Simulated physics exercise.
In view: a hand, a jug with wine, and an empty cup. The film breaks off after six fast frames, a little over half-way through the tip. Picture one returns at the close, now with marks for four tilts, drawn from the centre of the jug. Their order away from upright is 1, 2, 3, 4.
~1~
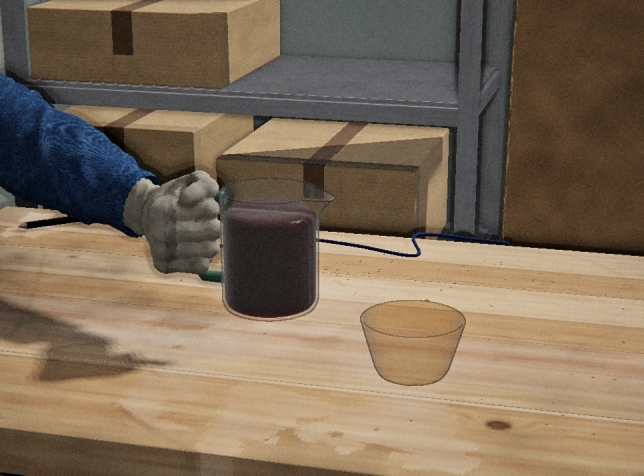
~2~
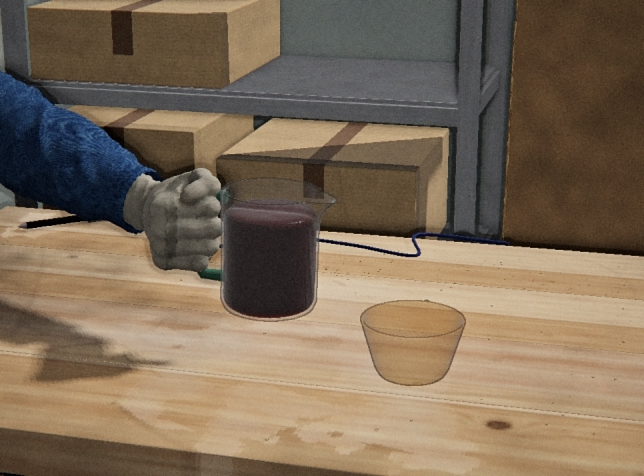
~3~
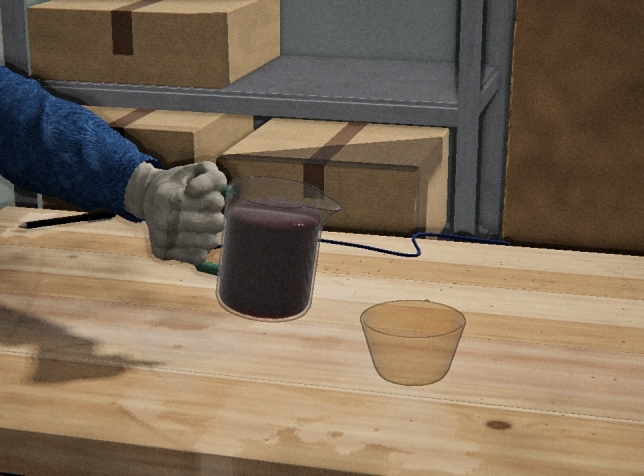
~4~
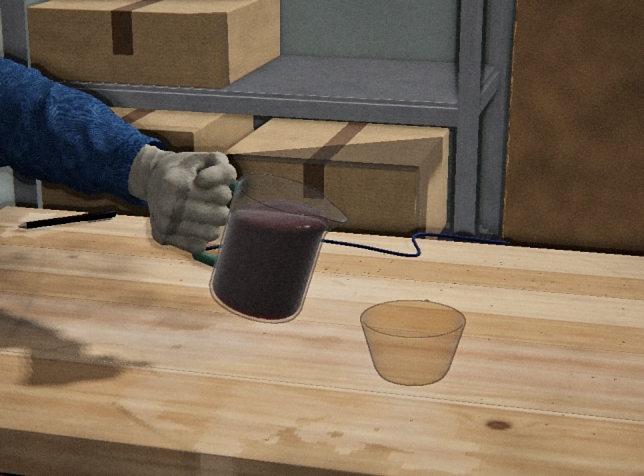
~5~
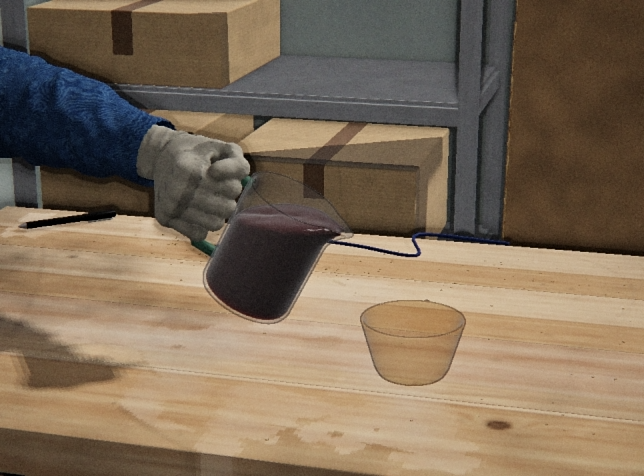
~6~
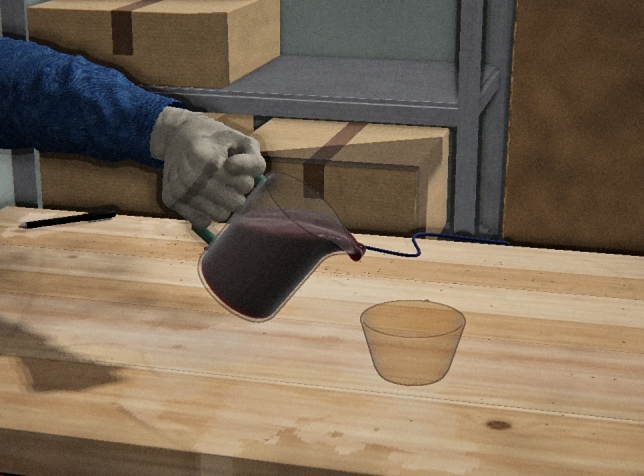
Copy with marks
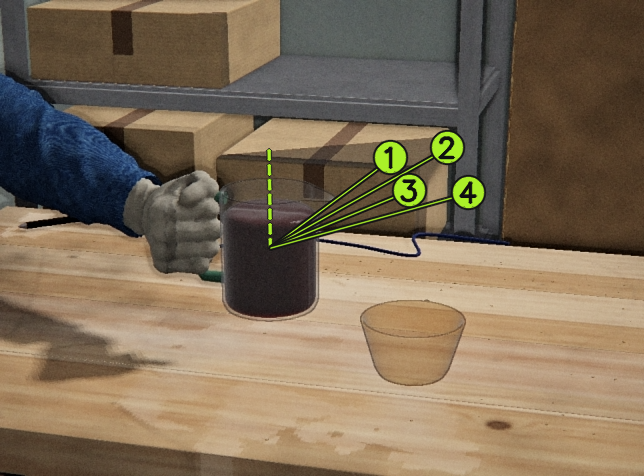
The clip shows a gloved hand holding a clear jug of dark liquid beside an empty cup on a wooden table, then tilting the jug to the right until some liquid emerges over its lip.
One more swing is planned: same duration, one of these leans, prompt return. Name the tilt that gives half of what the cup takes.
1.
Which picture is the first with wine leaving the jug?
In picture 6.
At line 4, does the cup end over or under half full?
Over half.
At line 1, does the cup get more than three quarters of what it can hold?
No, less.
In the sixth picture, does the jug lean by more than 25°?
Yes.
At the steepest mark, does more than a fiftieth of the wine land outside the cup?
Yes, it does.
In lime, 1 at (377, 169); 2 at (433, 156); 3 at (394, 197); 4 at (452, 197).
With 1, the cup ends with about 48 % of what it can hold.
With 2, the cup ends with about 63 % of what it can hold.
With 3, the cup ends with about 73 % of what it can hold; 7 % of the wine is spilt.
With 4, the cup ends with about 77 % of what it can hold; 16 % of the wine is spilt.
